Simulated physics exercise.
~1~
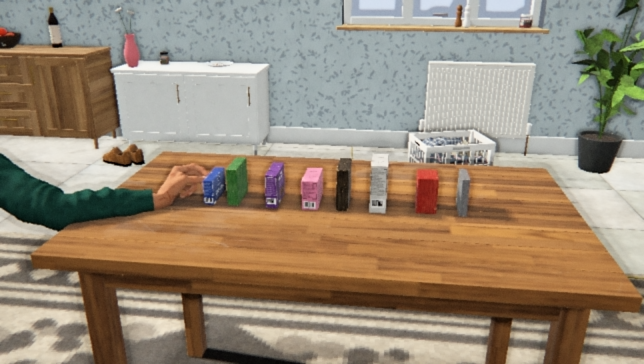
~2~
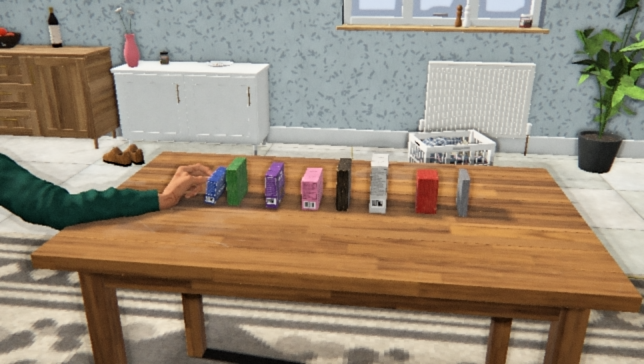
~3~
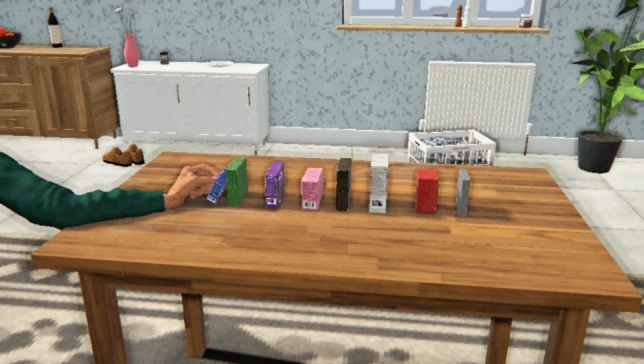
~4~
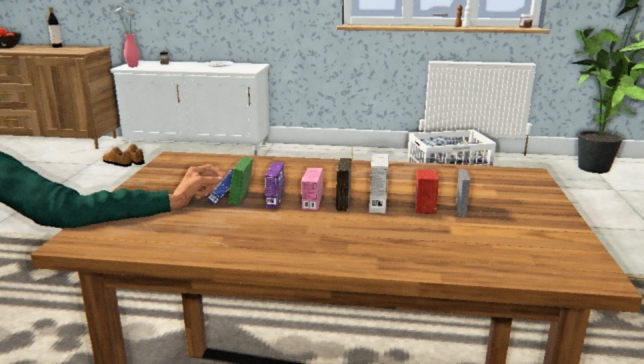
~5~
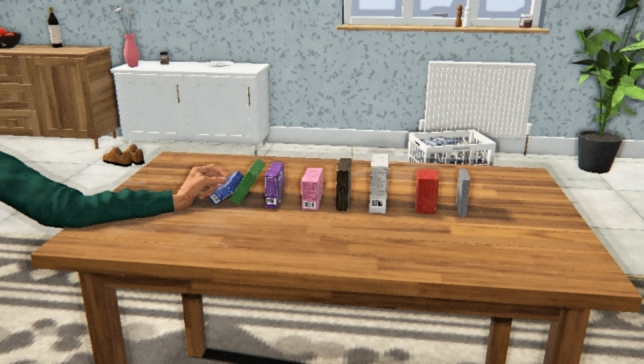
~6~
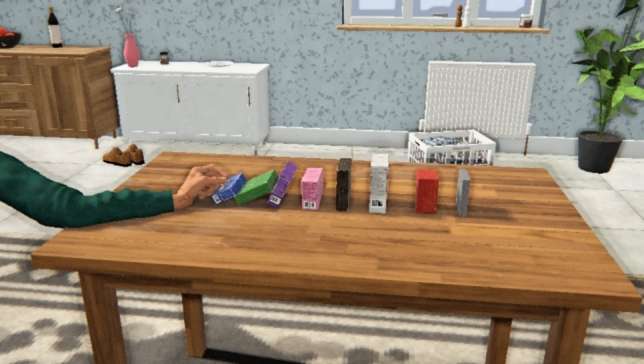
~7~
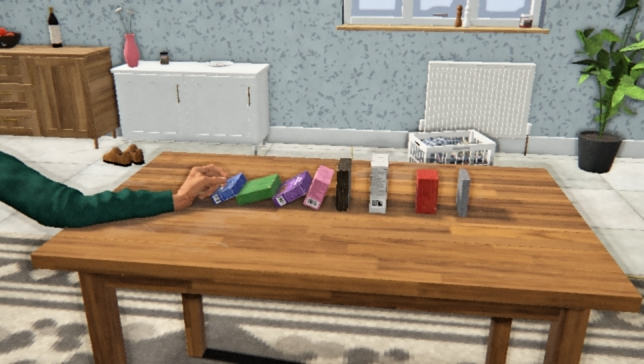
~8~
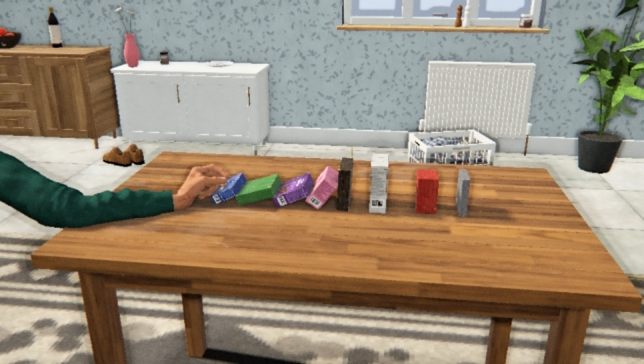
On a wooden table, a hand tips the blue packet, toppling green and purple blocks against a leaning pink one.
